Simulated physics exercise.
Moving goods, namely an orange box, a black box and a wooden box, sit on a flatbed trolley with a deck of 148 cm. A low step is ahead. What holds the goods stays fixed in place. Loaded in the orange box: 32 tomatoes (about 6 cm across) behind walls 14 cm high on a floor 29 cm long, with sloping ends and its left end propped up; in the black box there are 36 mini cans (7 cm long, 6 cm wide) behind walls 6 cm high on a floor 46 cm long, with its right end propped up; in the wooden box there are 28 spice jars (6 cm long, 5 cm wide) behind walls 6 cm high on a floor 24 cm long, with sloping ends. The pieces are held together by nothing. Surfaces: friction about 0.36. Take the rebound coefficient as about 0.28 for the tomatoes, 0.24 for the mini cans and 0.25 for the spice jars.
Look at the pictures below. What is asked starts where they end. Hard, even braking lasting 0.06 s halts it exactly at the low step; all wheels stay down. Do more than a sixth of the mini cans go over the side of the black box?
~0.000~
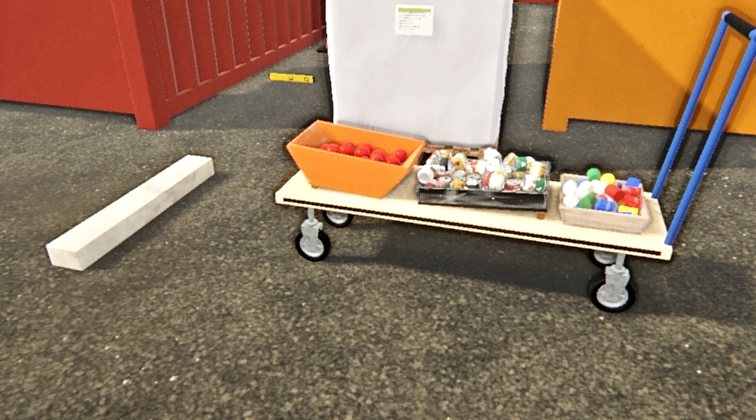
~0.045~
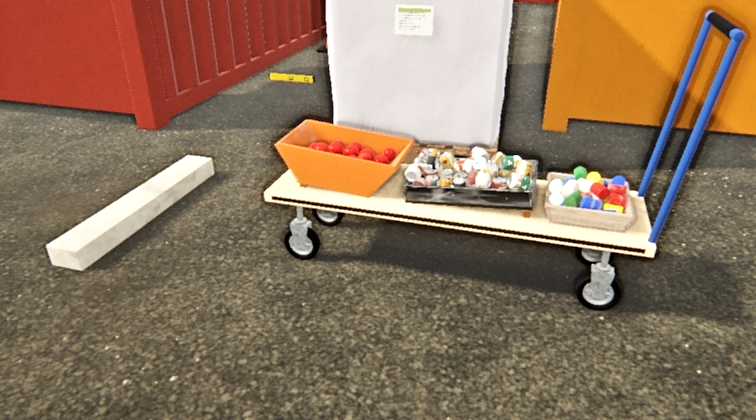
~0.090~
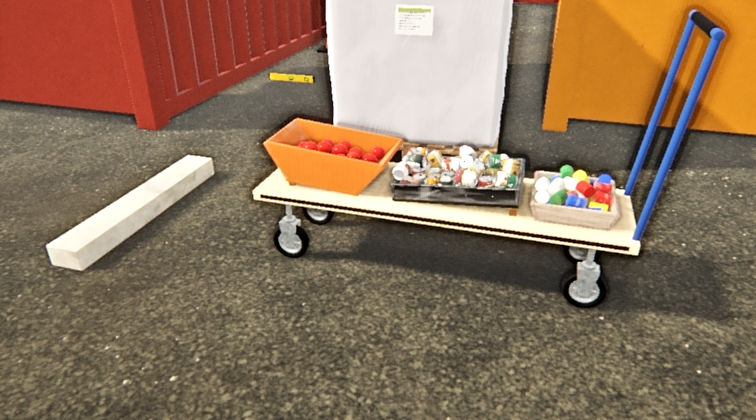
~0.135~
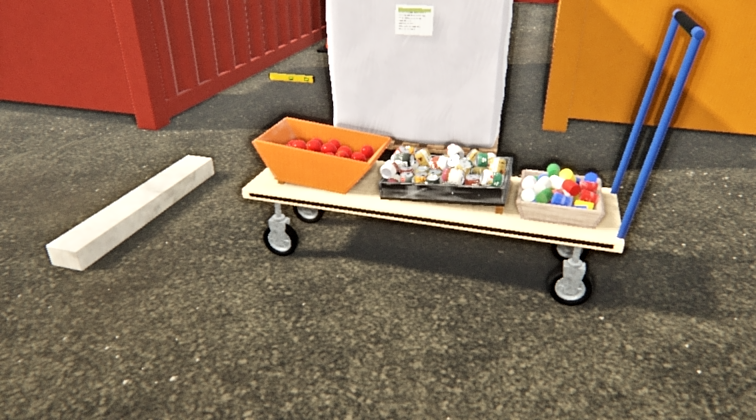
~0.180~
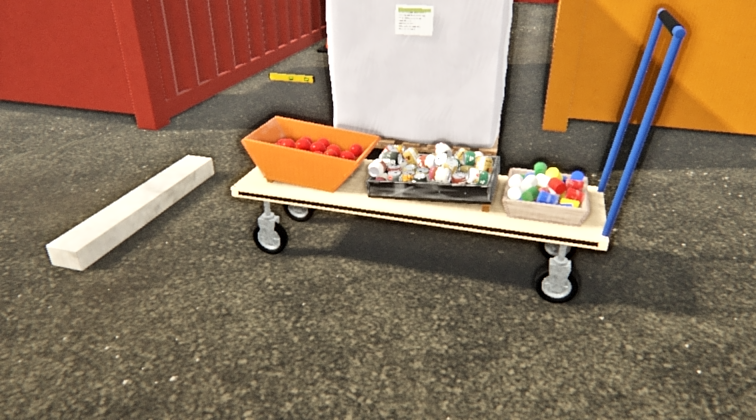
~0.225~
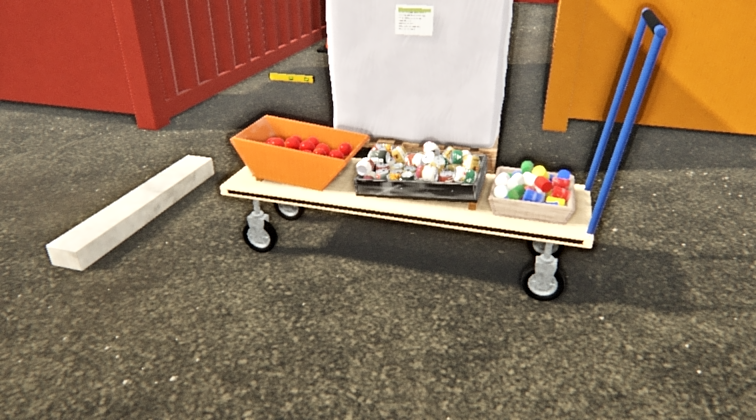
No.
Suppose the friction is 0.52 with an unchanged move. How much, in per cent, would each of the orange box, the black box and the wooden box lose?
In that setup orange box sheds 0 percent, black box sheds 10 percent, and wooden box sheds 0 percent.
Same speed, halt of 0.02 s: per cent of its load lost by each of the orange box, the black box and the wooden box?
Result - orange box: 0 percent, black box: 10 percent, wooden box: 10 percent.
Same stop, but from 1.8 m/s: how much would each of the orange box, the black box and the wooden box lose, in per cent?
Orange box 0 %, black box 10 %, wooden box 10 %.
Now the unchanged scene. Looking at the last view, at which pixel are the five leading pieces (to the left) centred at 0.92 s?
Mean position approx. (158, 136).
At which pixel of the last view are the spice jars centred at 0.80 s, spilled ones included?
Near (384, 170) in pixels.
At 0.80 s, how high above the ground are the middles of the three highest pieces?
Around 48 cm high.
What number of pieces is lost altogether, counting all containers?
I'd put it near 4.
After 0.70 s, braking starts.
After 0.80 s, orange box 32 in, 0 out, black box 34 in, 2 out and wooden box 28 in, 0 out.
After 0.92 s, orange box 32 in, 0 out, black box 35 in, 1 out and wooden box 27 in, 1 out.
After 1.15 s, orange box 32 in, 0 out, black box 33 in, 3 out and wooden box 27 in, 1 out.
Outcome (at 1.66 s), orange box 32 in, 0 out, black box 33 in, 3 out and wooden box 27 in, 1 out. Asked share, 3 of 36, 8 per cent.
